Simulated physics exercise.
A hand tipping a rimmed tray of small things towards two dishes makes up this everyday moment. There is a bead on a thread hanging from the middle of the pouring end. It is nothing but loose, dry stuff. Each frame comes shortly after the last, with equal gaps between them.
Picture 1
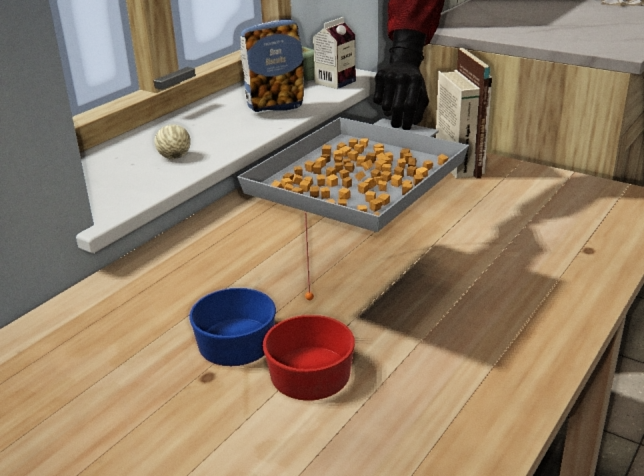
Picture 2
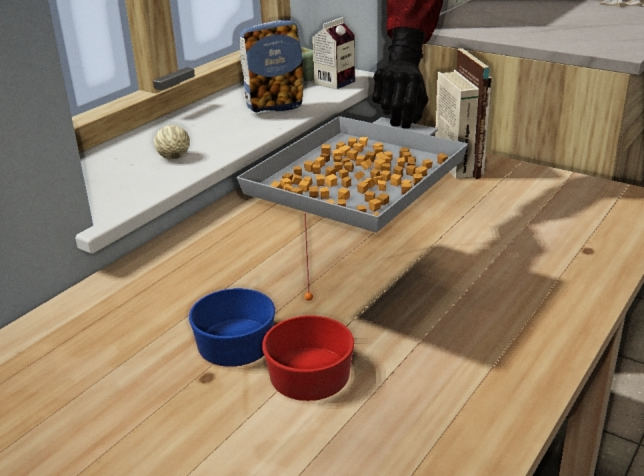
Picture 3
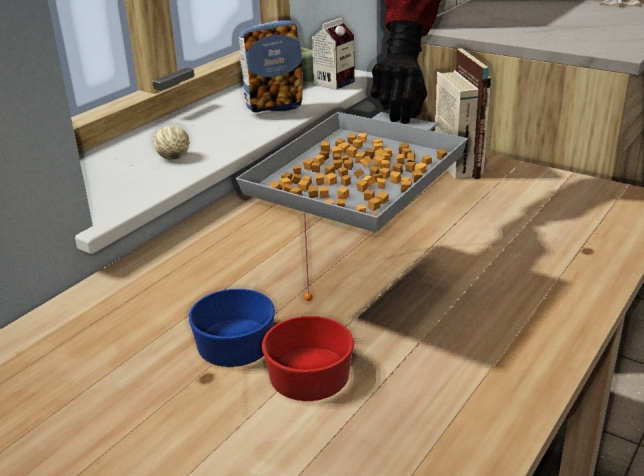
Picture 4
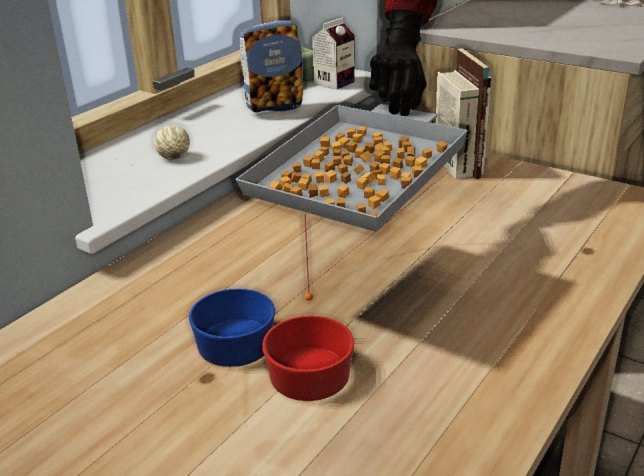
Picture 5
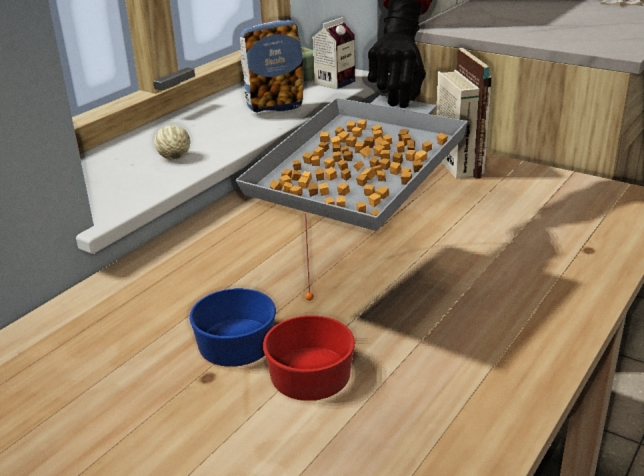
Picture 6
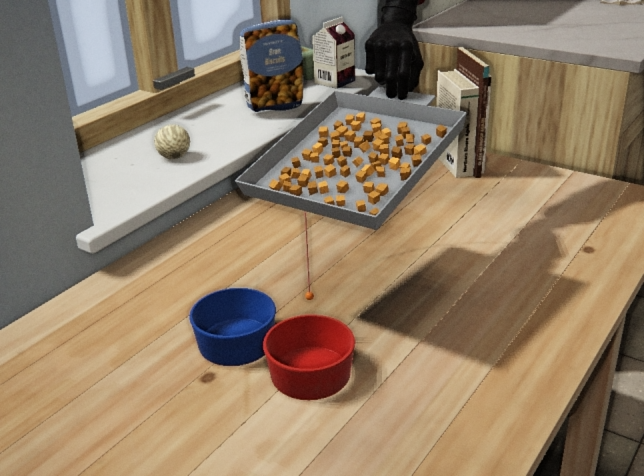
At first, a dark-gloved hand is at the far side of a gray rimmed tray of croutons, held nearly level above a blue dish and a red dish on a wooden table. The hand then slowly raises the far side, leaving the tray tilted slightly towards the dishes, lowest at its left corner.
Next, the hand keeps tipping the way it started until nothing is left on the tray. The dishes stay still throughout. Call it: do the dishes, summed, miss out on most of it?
No, most of it lands in them.
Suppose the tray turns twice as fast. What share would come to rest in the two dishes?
About 80 %.
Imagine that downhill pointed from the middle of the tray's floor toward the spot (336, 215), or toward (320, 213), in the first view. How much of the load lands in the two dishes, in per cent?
For the first aim it is 60 in a hundred, for the second 70 in a hundred.
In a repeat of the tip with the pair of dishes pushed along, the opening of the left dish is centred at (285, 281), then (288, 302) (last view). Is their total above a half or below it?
The pair would catch the lesser share the first time and the lesser share the second time.
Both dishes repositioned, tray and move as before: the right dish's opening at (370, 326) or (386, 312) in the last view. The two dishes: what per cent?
Roughly 0 per cent, then roughly 0 per cent.
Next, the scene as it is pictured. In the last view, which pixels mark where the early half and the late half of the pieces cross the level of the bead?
(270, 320), then (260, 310).
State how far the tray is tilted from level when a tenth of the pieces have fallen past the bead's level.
That happens at close to 105 degrees.
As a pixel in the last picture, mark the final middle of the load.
Somewhere around (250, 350) in the last picture.
Just after the last frame, tray tipped steeply; every one on the tray.
A moment on, tray tipped right over; almost all on the tray; just a few in the left dish.
Further on, tray tipped past a quarter turn; roughly a third in the right dish; roughly half in the left dish; roughly a quarter outside both.
When it is over, tray tipped past a quarter turn; roughly a third in the right dish; roughly half in the left dish; roughly a quarter outside both.
